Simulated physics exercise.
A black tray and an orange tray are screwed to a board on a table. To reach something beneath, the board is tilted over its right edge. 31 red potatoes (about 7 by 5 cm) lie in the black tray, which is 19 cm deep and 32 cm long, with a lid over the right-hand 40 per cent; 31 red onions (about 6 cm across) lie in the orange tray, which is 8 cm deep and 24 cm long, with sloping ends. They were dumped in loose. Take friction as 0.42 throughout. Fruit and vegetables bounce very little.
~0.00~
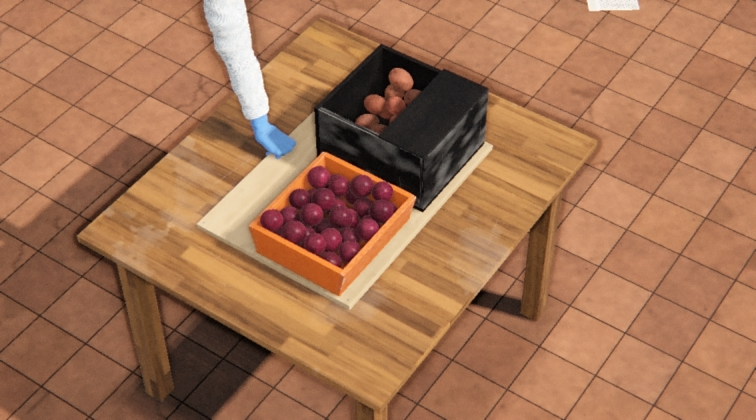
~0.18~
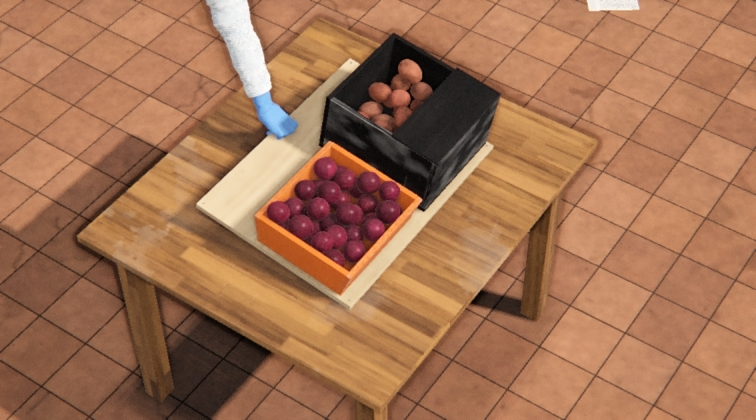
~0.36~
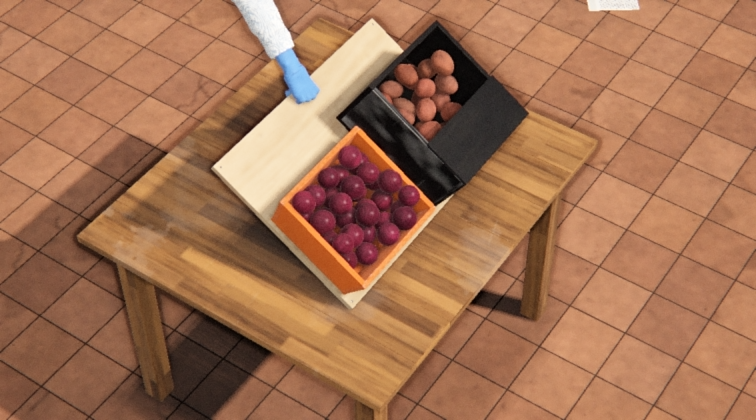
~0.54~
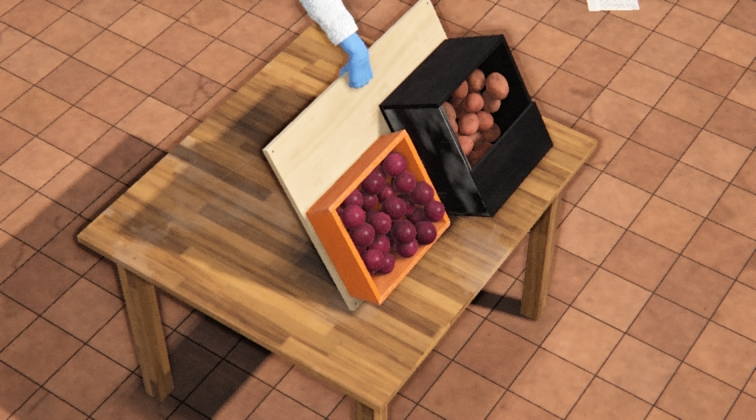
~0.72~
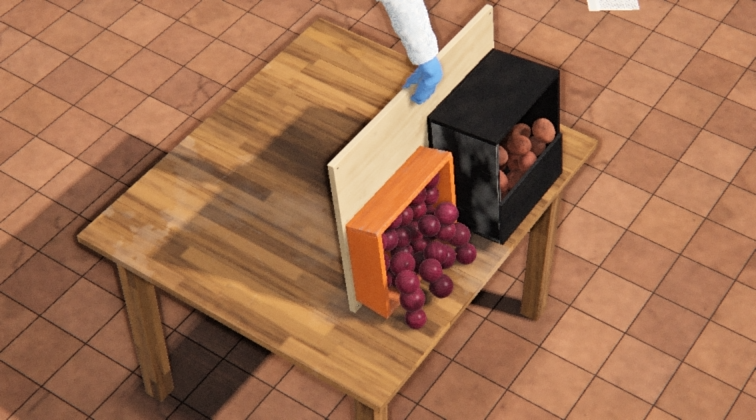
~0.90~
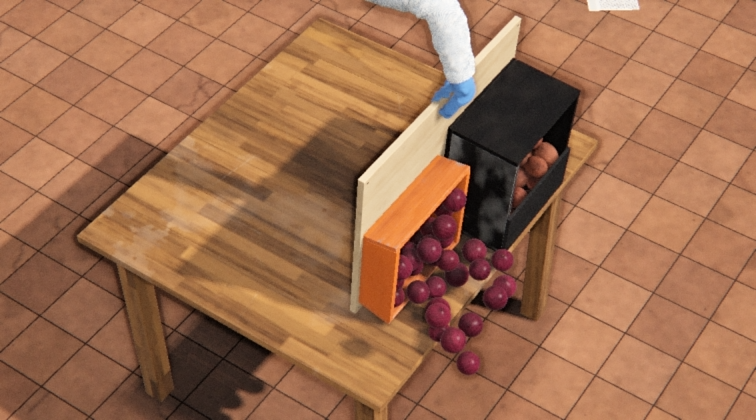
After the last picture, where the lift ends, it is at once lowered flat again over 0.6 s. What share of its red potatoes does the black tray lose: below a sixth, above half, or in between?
Out of the black tray go fewer than one in six of the red potatoes.
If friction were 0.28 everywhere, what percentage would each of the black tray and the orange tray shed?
In that case black tray 0, orange tray 100 per cent.
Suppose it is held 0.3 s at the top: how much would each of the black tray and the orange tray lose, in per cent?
Then black tray 0, orange tray 100 per cent.
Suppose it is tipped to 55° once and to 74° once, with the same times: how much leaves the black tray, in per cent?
First 0, then 0 per cent.
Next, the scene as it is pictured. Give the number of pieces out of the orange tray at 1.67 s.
Out by then, roughly: Orange tray 30.
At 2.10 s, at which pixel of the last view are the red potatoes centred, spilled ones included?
Near (417, 146).
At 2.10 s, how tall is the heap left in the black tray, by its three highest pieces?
About 13 cm.
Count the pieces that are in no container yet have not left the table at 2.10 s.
Some 12 pieces.
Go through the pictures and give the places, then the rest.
In the first frame (each is followed by its nearest rim corner in this view), black tray, (421, 156); orange tray, (341, 272); 0° from level; none out.
Black tray, (434, 161); orange tray, (348, 274); 10° from level, in the second frame.
Black tray, (463, 180); orange tray, (364, 283); 33° from level, in the third frame.
Black tray, (489, 212); orange tray, (380, 299); 61° from level, in the fourth frame.
Black tray, (501, 239); orange tray, (389, 314); 84° from level; 10 out, the lowest onion at (465, 254), in the fifth frame.
Black tray, (502, 249); orange tray, (391, 320); 94° from level; 15 out, the lowest onion at (468, 363), in the sixth frame.
After 1.09 s, tilt 72°; black tray 31 in, 0 out and orange tray 2 in, 29 out.
After 1.33 s, tilt 18°; black tray 31 in, 0 out and orange tray 1 in, 30 out.
After 1.67 s, tilt 0°; black tray 31 in, 0 out and orange tray 1 in, 30 out.
Final count (at 2.10 s), black tray 31 in, 0 out and orange tray 1 in, 30 out. Asked share, 0 of 31, 0 per cent.
